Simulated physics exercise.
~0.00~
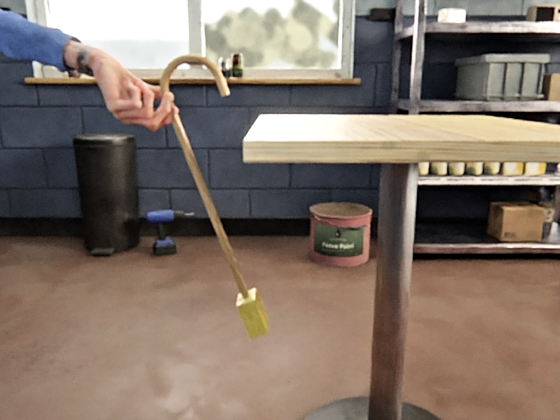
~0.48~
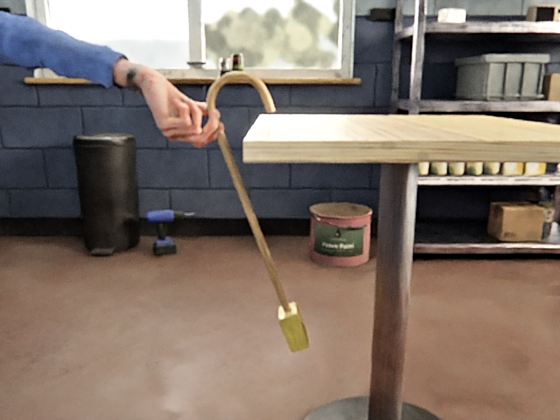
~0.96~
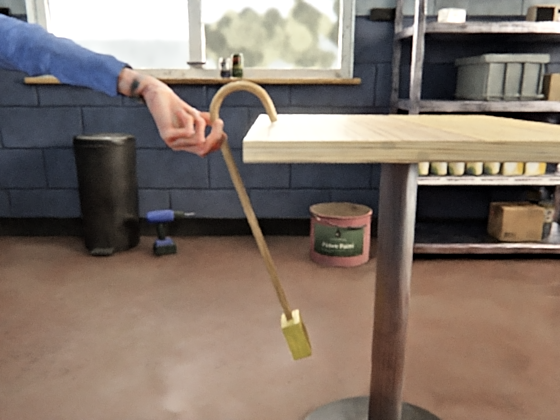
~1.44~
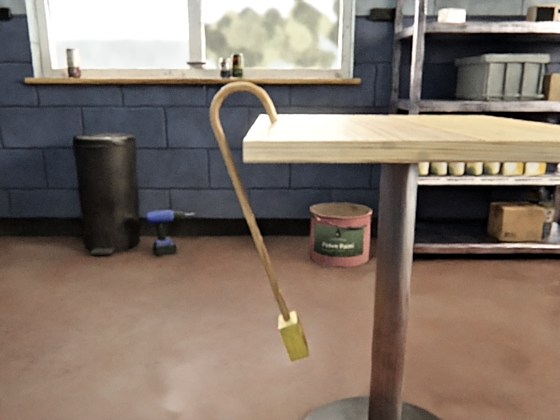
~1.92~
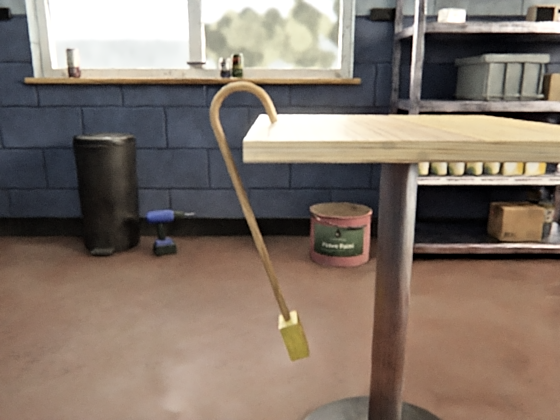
In this clip, a hand holding a cane-like stick with a yellow brush at its lower end moves right and hooks the curved top over the left edge of a wooden table. The hand lets go and withdraws, and the stick stays hanging there at a slant.
